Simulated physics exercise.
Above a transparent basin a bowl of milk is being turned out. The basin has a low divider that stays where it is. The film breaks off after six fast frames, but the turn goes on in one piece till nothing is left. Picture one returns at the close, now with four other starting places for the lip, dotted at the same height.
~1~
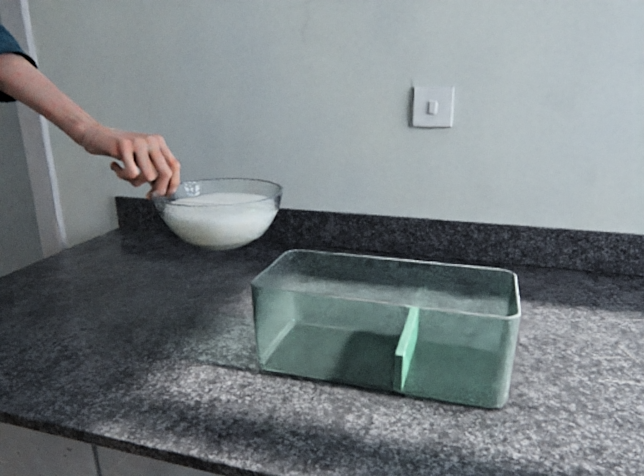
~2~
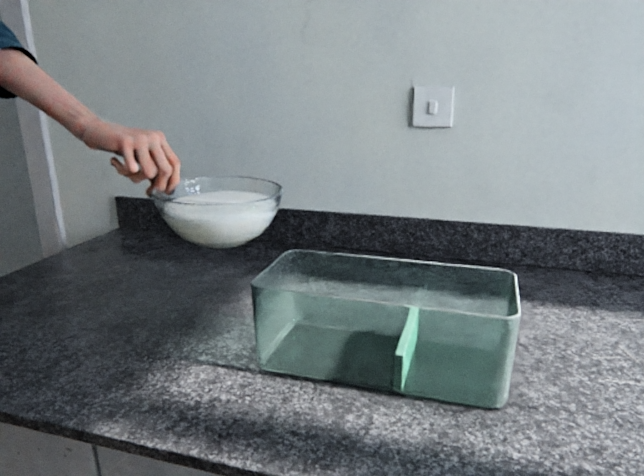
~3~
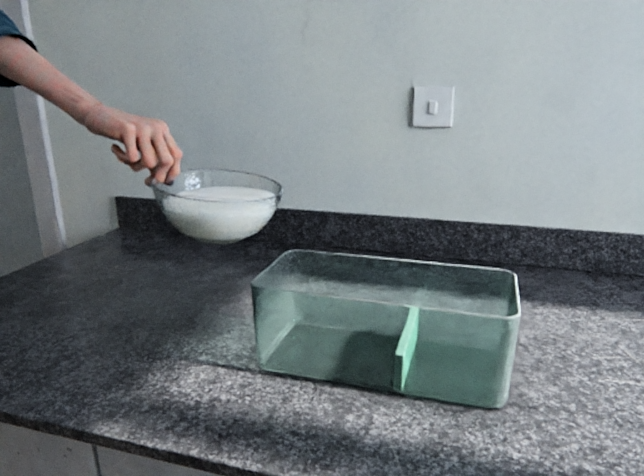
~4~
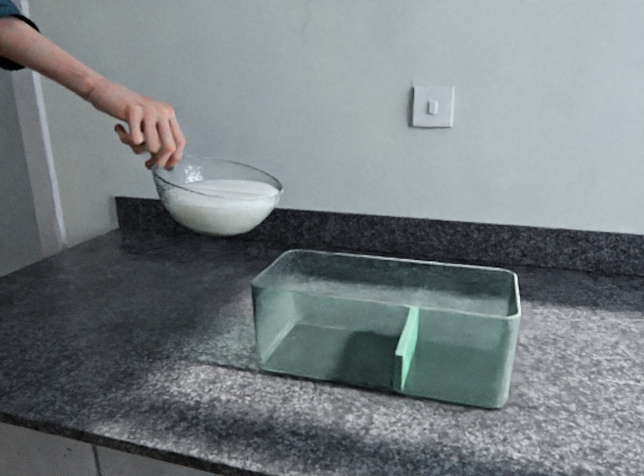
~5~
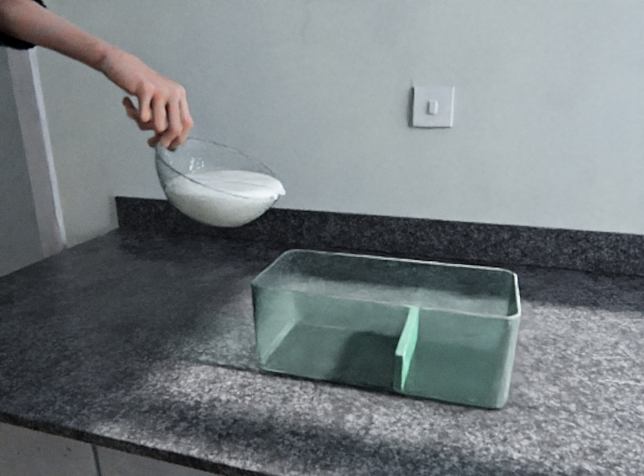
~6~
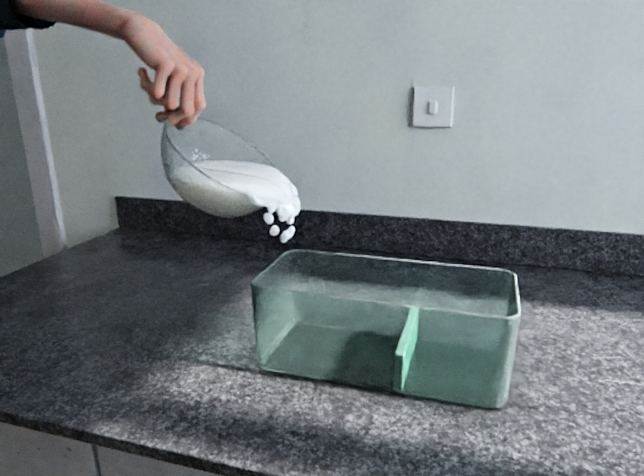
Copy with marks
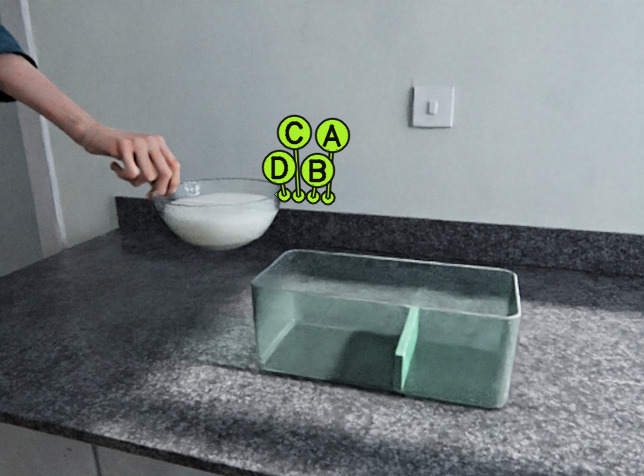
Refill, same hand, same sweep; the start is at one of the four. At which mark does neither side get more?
Take A.
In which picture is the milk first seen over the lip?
Picture 5.
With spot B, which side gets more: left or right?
More ends on the left.
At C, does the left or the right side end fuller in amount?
More ends on the left.
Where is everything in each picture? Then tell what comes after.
Upright, lip at (277, 194); basin from (259, 364) to (506, 405); top of the wall at (408, 328); nothing has left yet.
Upright, lip at (277, 194); nothing has left yet.
Tipped about 6°, lip at (277, 194); nothing has left yet.
Tipped about 14°, lip at (277, 194); nothing has left yet.
Tipped about 24°, lip at (277, 194); milk is over the lip, down to (277, 194).
Tipped about 36°, lip at (277, 194); milk is over the lip, down to (286, 239).
On the marked copy, A at (327, 197); B at (313, 196); C at (298, 195); D at (284, 194).
If A is chosen, about 55 % ends left of the wall and 44 % right of it.
If B is chosen, about 89 % ends left of the wall and 9 % right of it.
If C is chosen, about 96 % ends left of the wall and 3 % right of it.
If D is chosen, about 93 % ends left of the wall and 6 % right of it.
